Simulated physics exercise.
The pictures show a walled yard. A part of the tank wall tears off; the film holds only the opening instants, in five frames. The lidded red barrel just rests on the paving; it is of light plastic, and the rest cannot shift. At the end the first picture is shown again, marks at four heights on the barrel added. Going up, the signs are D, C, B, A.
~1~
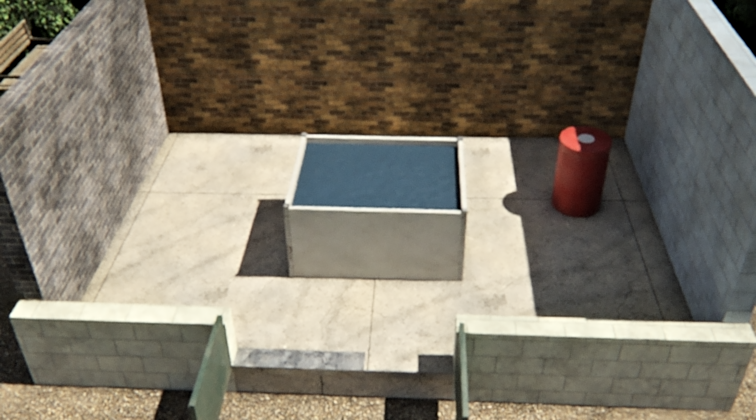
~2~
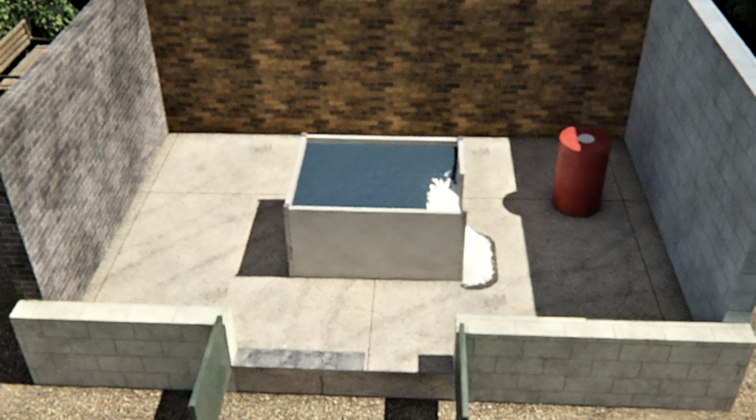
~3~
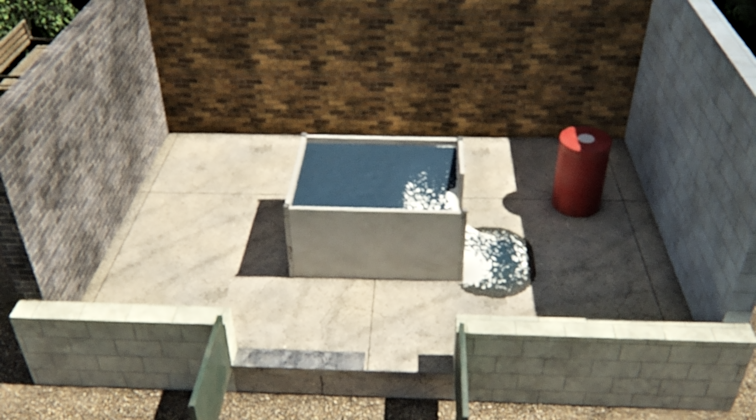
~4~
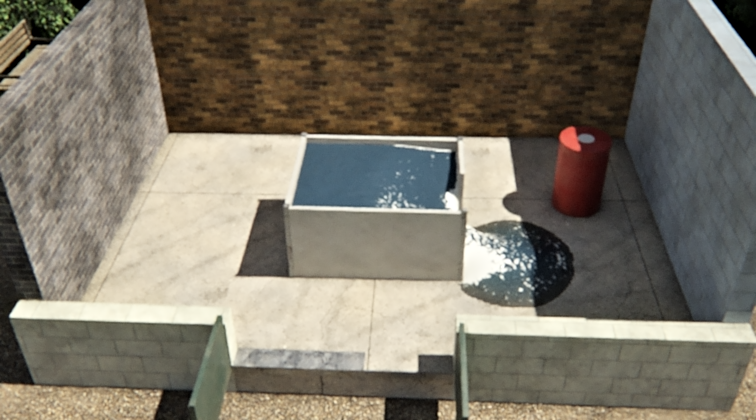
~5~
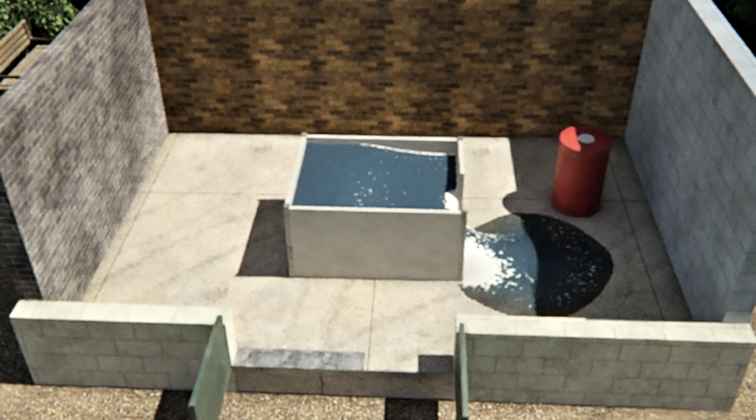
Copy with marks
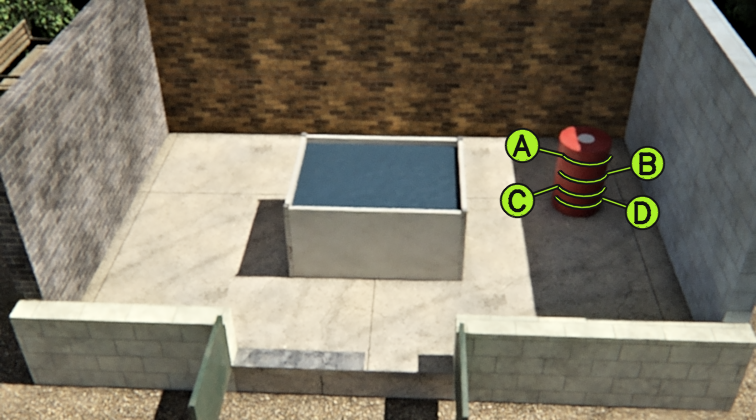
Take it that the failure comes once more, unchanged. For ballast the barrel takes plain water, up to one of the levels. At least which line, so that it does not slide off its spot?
C is the one.
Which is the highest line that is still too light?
D.
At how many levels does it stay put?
Three.
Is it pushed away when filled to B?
No.
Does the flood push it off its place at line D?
Yes, that goes wrong.
In lime, A at (589, 164); B at (586, 182); C at (583, 196); D at (581, 207); from the bottom up D, C, B, A.
Choosing A, it does not move.
Choosing B, it does not move.
Choosing C, it does not move.
Choosing D, it is pushed about its own width away.
